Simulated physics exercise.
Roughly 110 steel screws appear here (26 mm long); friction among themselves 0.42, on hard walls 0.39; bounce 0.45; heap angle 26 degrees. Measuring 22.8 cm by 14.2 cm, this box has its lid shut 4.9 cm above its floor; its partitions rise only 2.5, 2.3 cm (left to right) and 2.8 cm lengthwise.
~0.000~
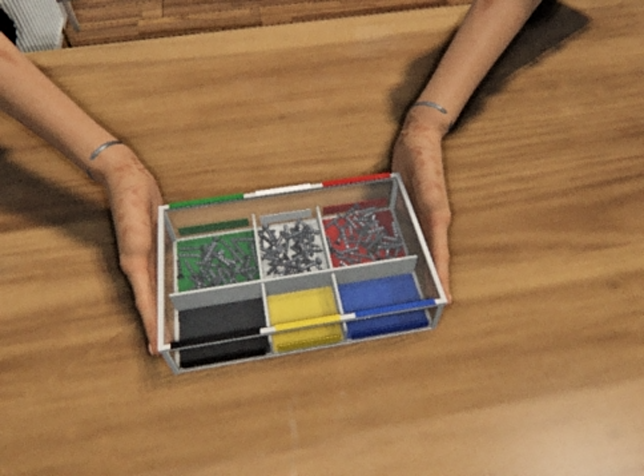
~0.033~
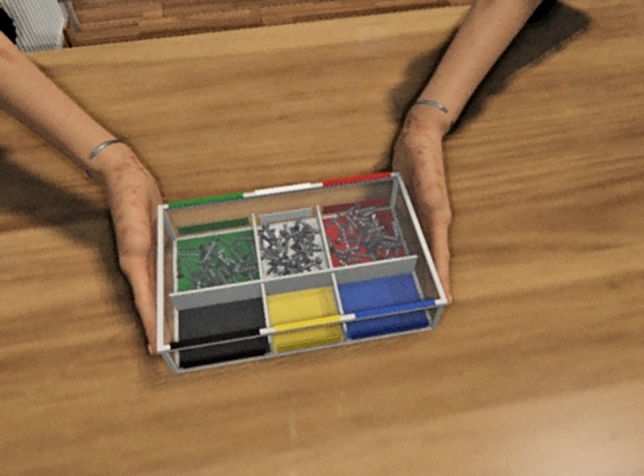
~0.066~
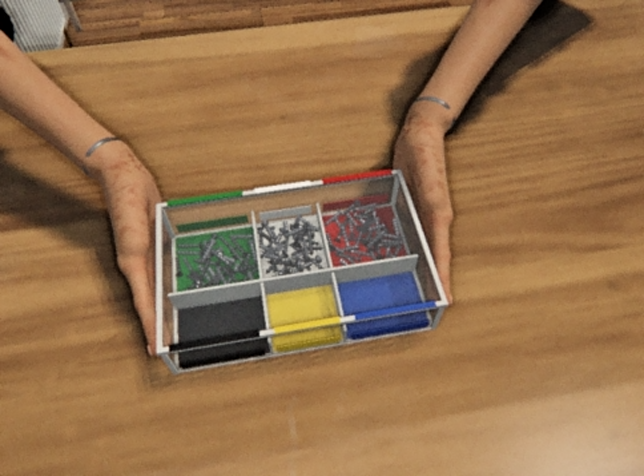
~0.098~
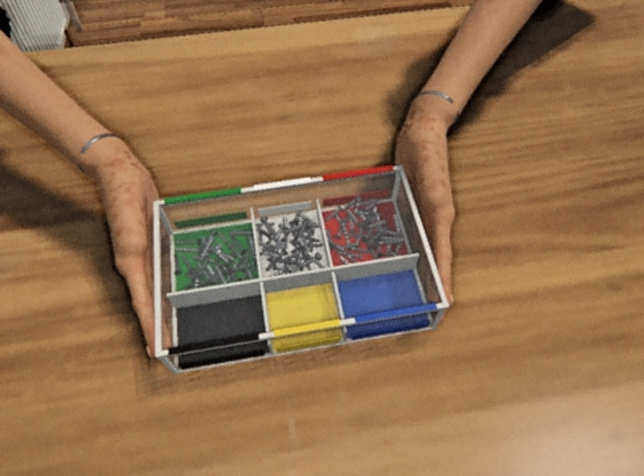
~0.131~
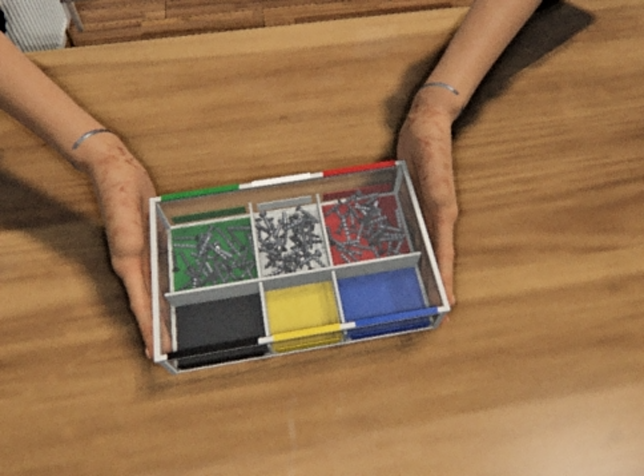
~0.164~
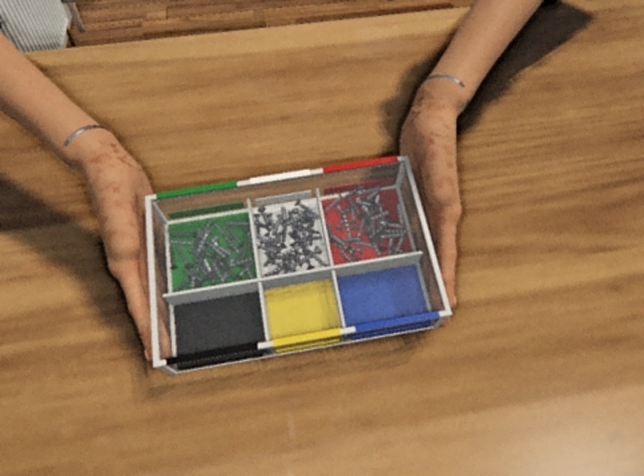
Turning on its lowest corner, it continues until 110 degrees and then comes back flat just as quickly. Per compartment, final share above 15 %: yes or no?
Red no; blue yes; green no; yellow yes; white no; black yes.
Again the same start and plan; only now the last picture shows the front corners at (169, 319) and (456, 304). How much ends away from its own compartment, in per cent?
Near 65 %.
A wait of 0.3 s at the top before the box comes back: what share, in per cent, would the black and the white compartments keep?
Then black keeps 40% and white keeps 0%.
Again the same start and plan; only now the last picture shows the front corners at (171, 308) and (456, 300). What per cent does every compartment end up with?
Final shares: Red 85%, blue 15%, green 0%, yellow 0%, white 0%, black 0%.
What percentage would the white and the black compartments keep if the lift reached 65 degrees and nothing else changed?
White 30 %, black 0 %.
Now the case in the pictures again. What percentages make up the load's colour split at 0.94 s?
It splits as red 15, blue 15, green 15, yellow 15, white 20 and black 20 percent.
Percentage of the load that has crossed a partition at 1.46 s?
It comes to some 100 per cent.
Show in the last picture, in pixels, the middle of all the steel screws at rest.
Somewhere near (285, 330) in the last picture.
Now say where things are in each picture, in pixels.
Box tilt 0 degrees, front corners at (164, 346) and (441, 300); red 35 %, green 30 %, white 35 %, in the first frame.
Box tilt 1 degrees, front corners at (163, 347) and (441, 301), in the second frame.
Box tilt 2 degrees, front corners at (163, 349) and (442, 302), in the third frame.
Box tilt 5 degrees, front corners at (162, 352) and (442, 304), lowest corner left front, in the fourth frame.
Box tilt 9 degrees, front corners at (161, 356) and (444, 307), lowest corner left front, in the fifth frame.
Box tilt 14 degrees, front corners at (159, 361) and (445, 311), lowest corner left front; red 35 %, green 30 %, white 35 %. Its pace works out near 135 degrees a second, in the sixth frame.
Then, at 0.94 s, tilt 110 degrees; red 15 %, blue 15 %, green 15 %, yellow 15 %, white 20 %, black 20 %.
Then, at 1.46 s, tilt 49 degrees; blue 25 %, yellow 30 %, black 45 %.
After 2.04 s, tilt 0 degrees; blue 25 %, yellow 30 %, black 45 %.
In the end, at 2.6 s, red 0 %, blue 25 %, green 0 %, yellow 30 %, white 0 %, black 45 %.
